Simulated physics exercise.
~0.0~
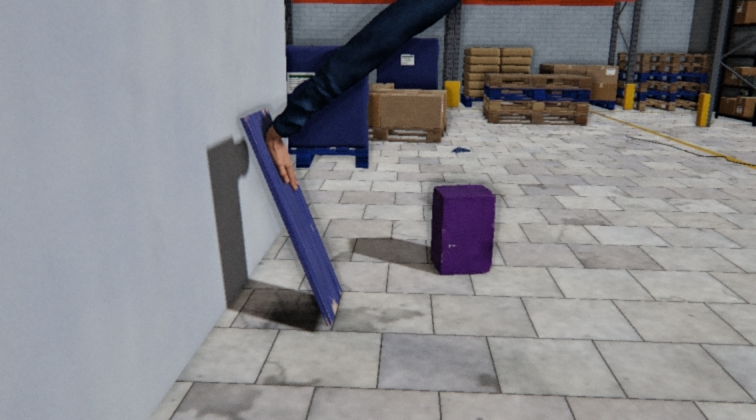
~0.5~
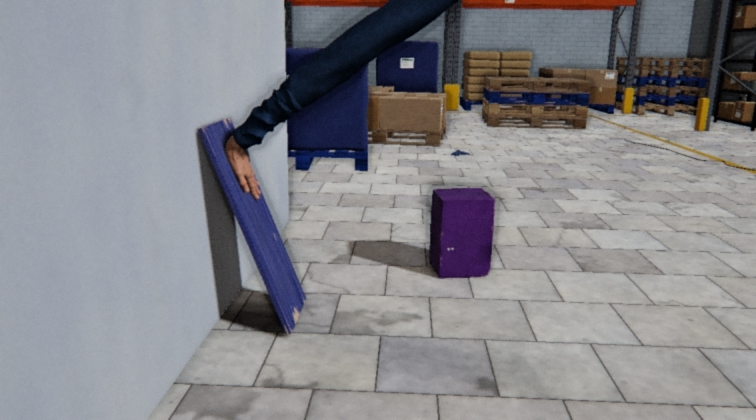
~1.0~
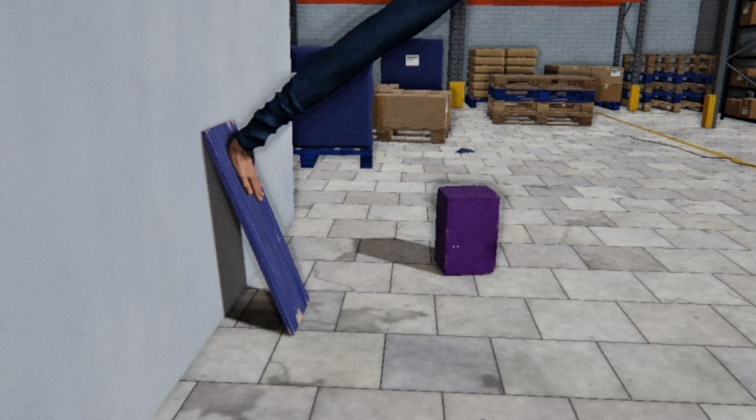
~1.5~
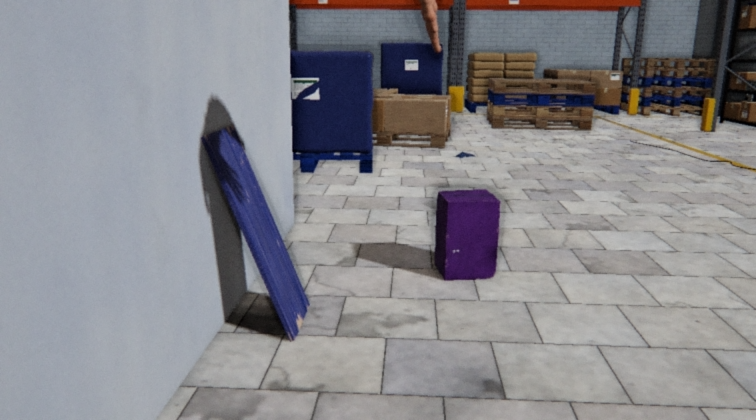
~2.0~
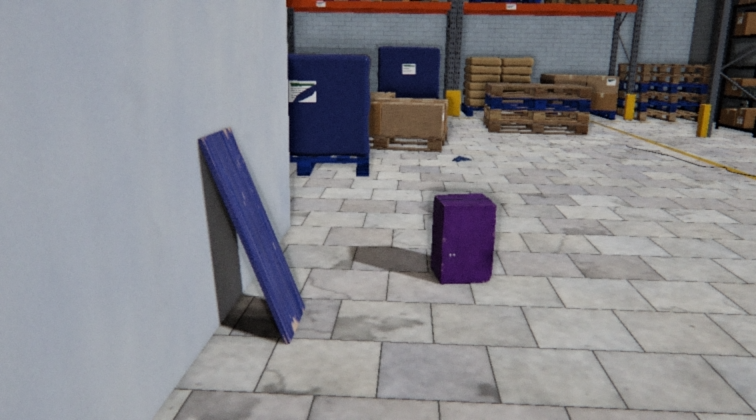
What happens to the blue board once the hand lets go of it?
The blue board holds its place and stays leaning against the wall.
